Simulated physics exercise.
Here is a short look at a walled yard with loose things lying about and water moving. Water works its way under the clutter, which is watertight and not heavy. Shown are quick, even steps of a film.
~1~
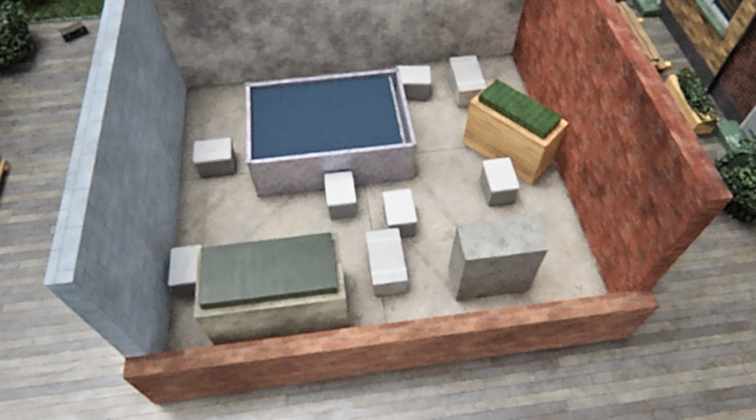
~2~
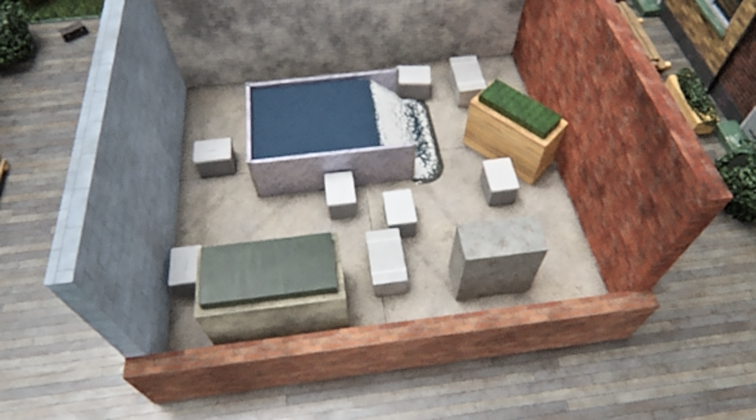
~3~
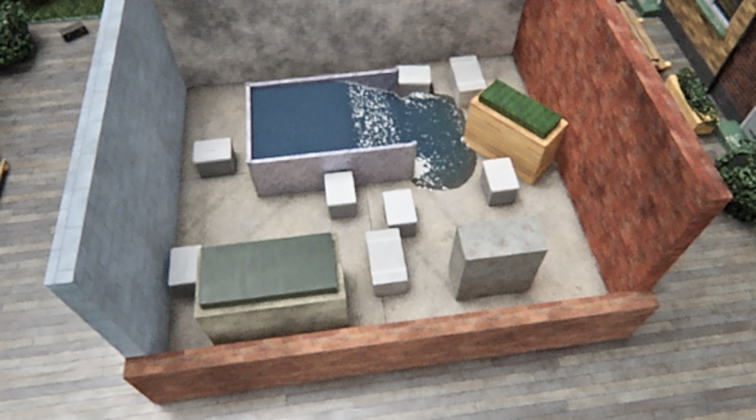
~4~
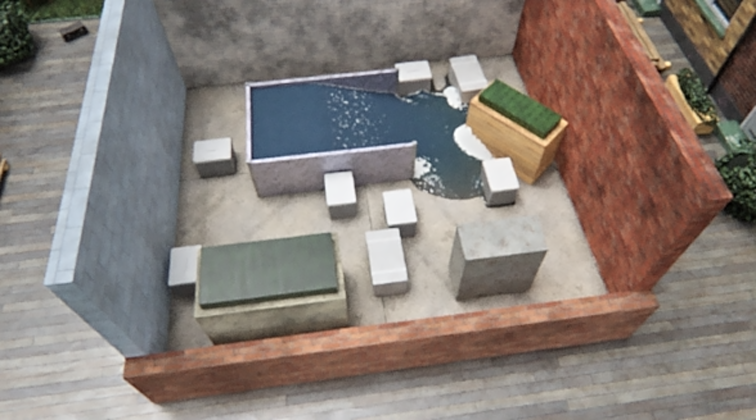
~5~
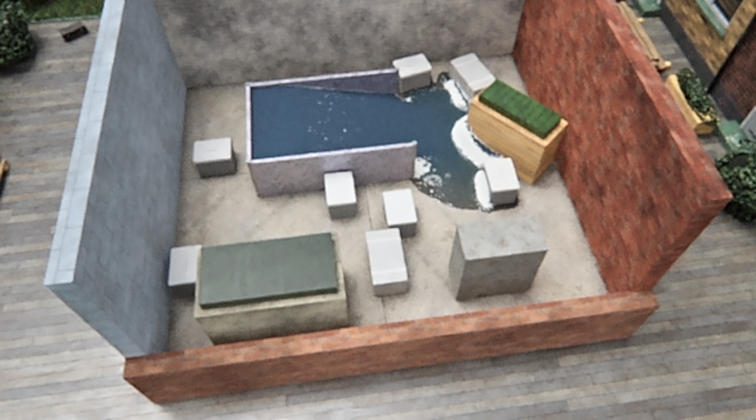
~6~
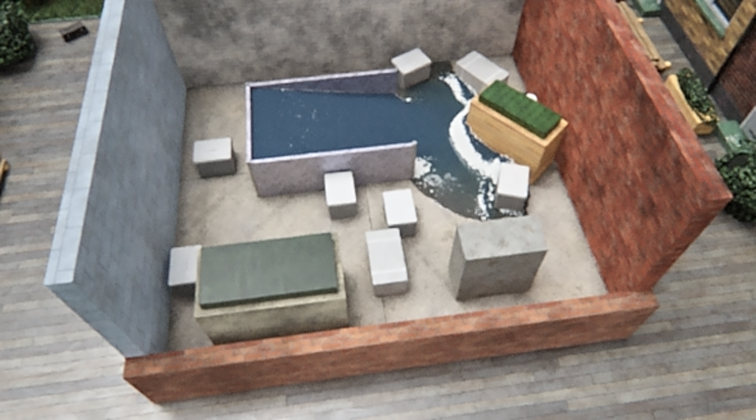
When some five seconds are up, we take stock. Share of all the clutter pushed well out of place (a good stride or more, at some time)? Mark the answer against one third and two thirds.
One to two thirds of them.
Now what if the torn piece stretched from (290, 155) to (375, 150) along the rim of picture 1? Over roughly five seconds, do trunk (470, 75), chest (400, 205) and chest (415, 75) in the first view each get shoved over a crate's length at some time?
Here's my take, in sequence: Fails to go that far, dislodged that far, and fails to go that far.
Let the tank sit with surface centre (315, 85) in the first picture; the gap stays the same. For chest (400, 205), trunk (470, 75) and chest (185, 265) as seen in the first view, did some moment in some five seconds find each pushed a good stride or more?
The first: Travelled far enough; the second: Travelled far enough; the third: Did not travel far.
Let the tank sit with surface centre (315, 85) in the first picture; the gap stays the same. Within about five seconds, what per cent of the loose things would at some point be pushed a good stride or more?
Estimate: Near 60 per cent of them.
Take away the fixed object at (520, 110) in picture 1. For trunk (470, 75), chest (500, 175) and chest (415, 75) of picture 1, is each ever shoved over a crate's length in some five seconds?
One at a time: The first traveled far, the second traveled far, the third traveled far.
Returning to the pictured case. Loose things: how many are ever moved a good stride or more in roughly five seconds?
The figure is 4.
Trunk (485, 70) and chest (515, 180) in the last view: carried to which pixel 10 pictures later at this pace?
Near (500, 42) and (584, 282).
A moment on, 2 of 8 are well off their spots; 0 afloat.
Next, 2 of 8 are well off their spots; 2 afloat.
Later, 2 of 8 are well off their spots; 3 afloat.
In the end, 3 of 8 are well off their spots, and 4 have been at some point; 3 afloat.
